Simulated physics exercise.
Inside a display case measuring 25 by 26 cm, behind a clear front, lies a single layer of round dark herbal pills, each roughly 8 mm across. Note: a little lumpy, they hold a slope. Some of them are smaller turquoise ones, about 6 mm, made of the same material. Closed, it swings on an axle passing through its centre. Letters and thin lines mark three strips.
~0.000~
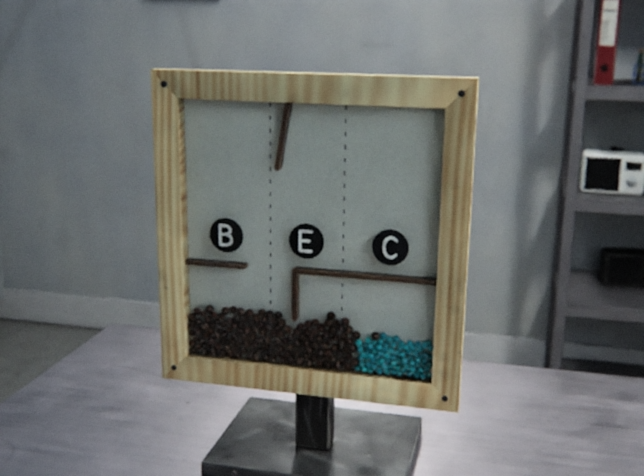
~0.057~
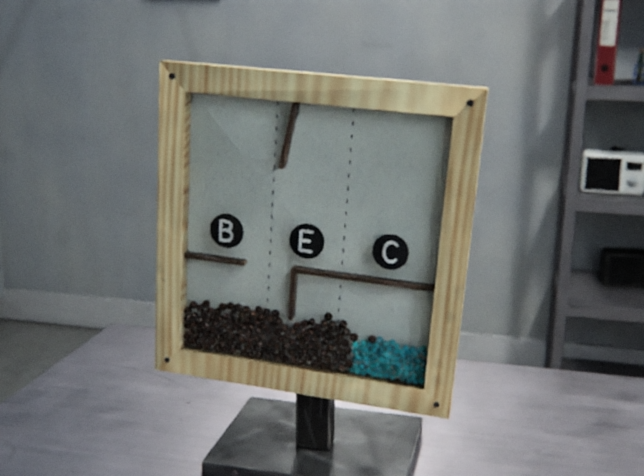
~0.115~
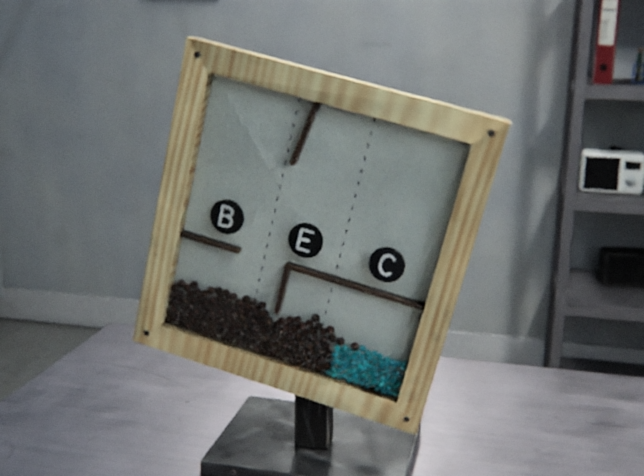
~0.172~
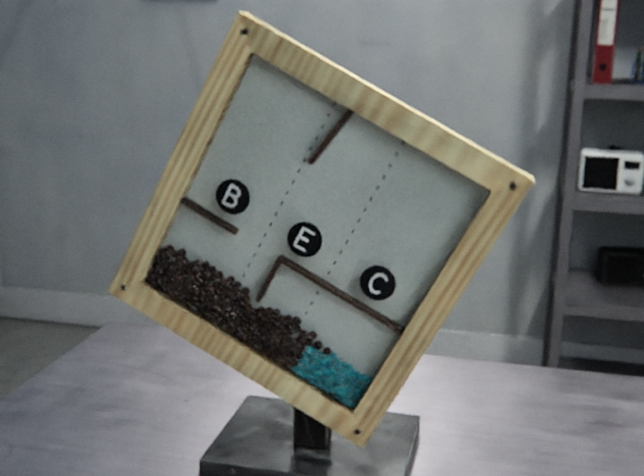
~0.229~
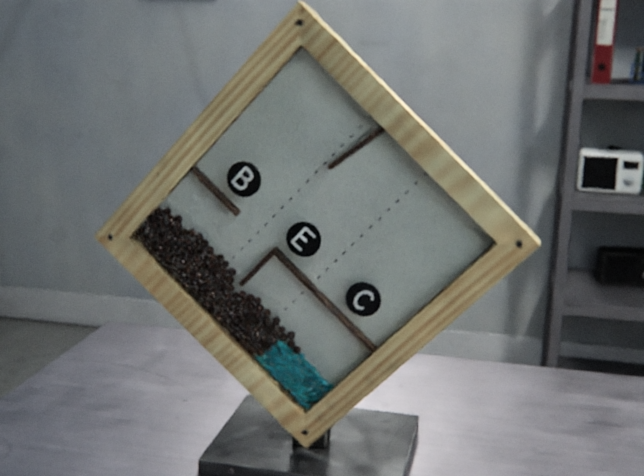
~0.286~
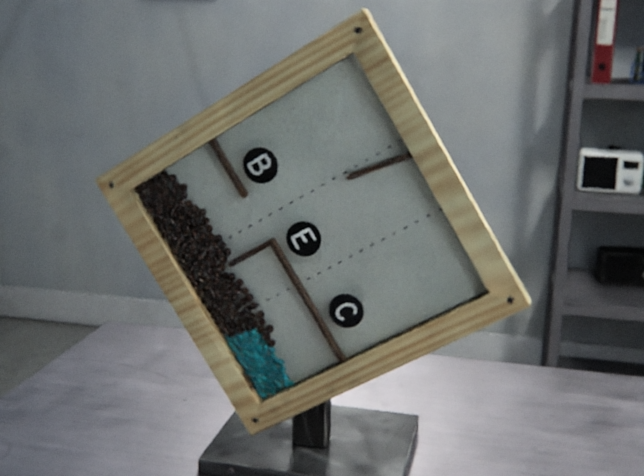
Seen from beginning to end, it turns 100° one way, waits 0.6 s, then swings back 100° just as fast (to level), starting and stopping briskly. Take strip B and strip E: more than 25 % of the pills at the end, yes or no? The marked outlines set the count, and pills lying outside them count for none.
B: No; E: No.
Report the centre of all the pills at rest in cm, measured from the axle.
Some 6 cm right and 9 cm below.
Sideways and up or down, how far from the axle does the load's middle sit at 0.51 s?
About 10 cm left and 3 cm below.
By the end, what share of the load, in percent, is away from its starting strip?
Close to 50 % end up somewhere else.
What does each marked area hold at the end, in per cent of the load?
In strip B, 5 per cent; in strip C, 75 per cent; in strip E, 20 per cent.
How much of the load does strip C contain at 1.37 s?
About 90 percent of the load.
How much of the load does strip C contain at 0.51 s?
65 per cent.
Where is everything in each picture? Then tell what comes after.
The first picture shows level; about 220 pills; pills centred (314, 345); top one (331, 316); B (226, 235), C (390, 247), E (306, 241).
The second picture shows turned 3° clockwise; pills centred (309, 344); top one (231, 306).
The third picture shows turned 13° clockwise; pills centred (291, 341); top one (194, 285); wall ends (239, 250), (293, 163), (278, 311).
The fourth picture shows turned 27° clockwise; pills centred (265, 331); top one (170, 249).
The fifth picture shows turned 43° clockwise; pills centred (241, 315); top one (167, 212).
The sixth picture shows turned 58° clockwise; pills centred (223, 295); top one (164, 176); B (261, 166), C (346, 311), E (304, 239).
After 0.51 s, it stands 100° clockwise; the pills' middle is 10 cm left of and 3 cm below the centre; B 10 %, C 65 %, E 25 %.
After 1.37 s, it stands 50° clockwise; the pills' middle is in line with and 10 cm below the centre; C 90 %, E 10 %.
After 1.63 s, it stands level; the pills' middle is 8 cm right of and 8 cm below the centre; C 90 %, E 10 %.
At rest by 2.6 s, it stands level; B 5 %, C 75 %, E 20 %.
